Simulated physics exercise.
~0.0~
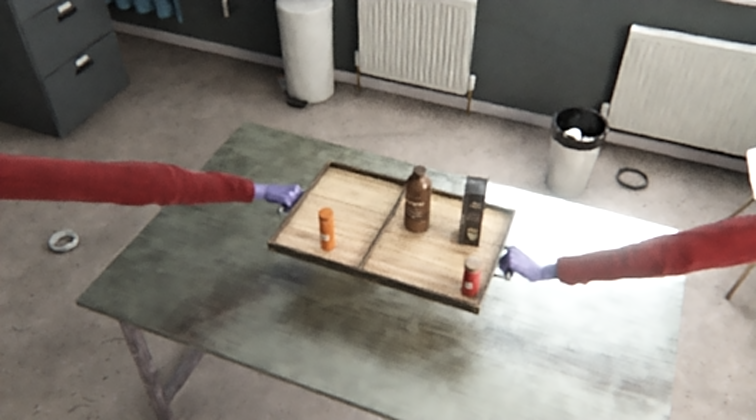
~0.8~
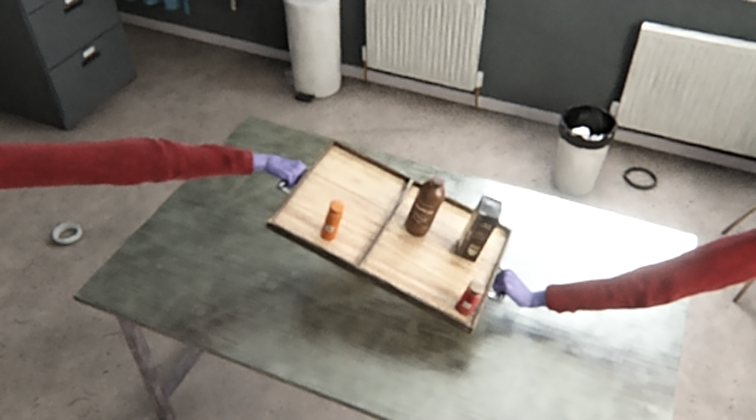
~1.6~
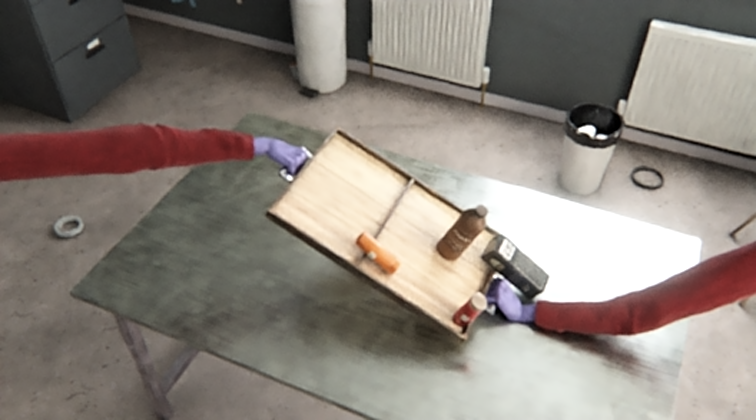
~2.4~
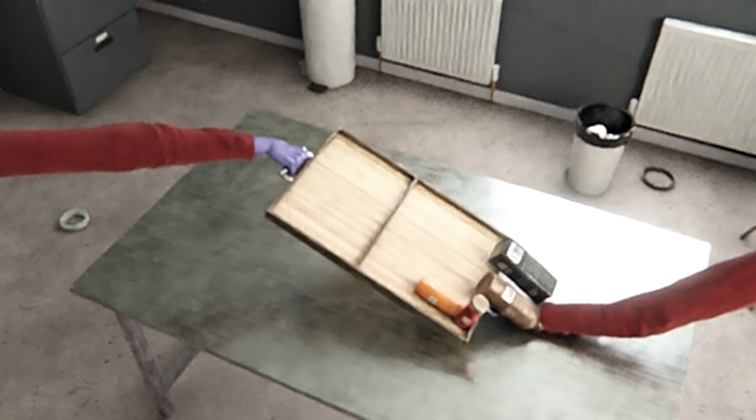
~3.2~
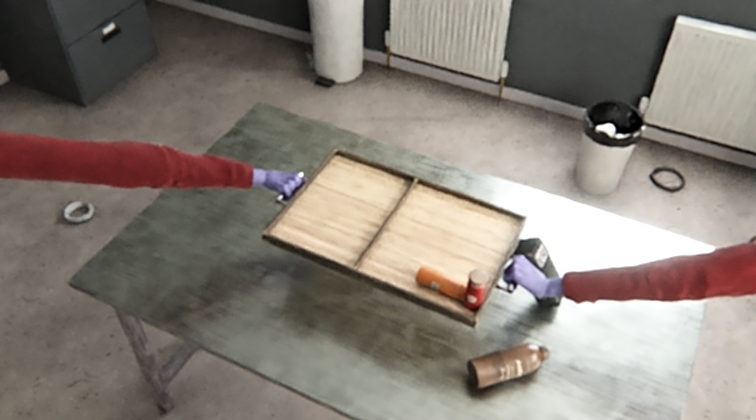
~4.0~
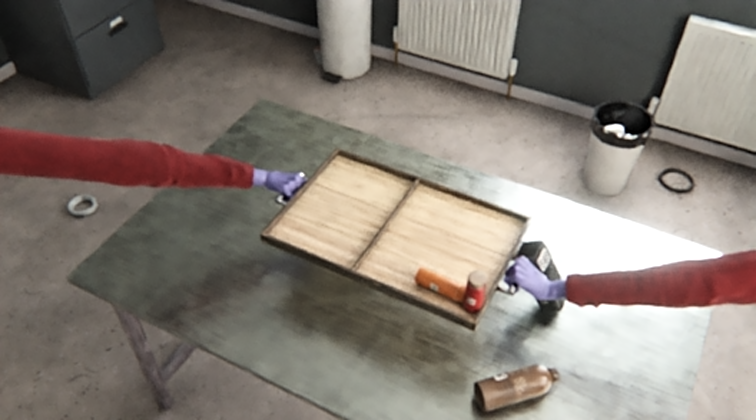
Over a table, gloved hands tilt a tray rightward, spilling a bottle and black carton.
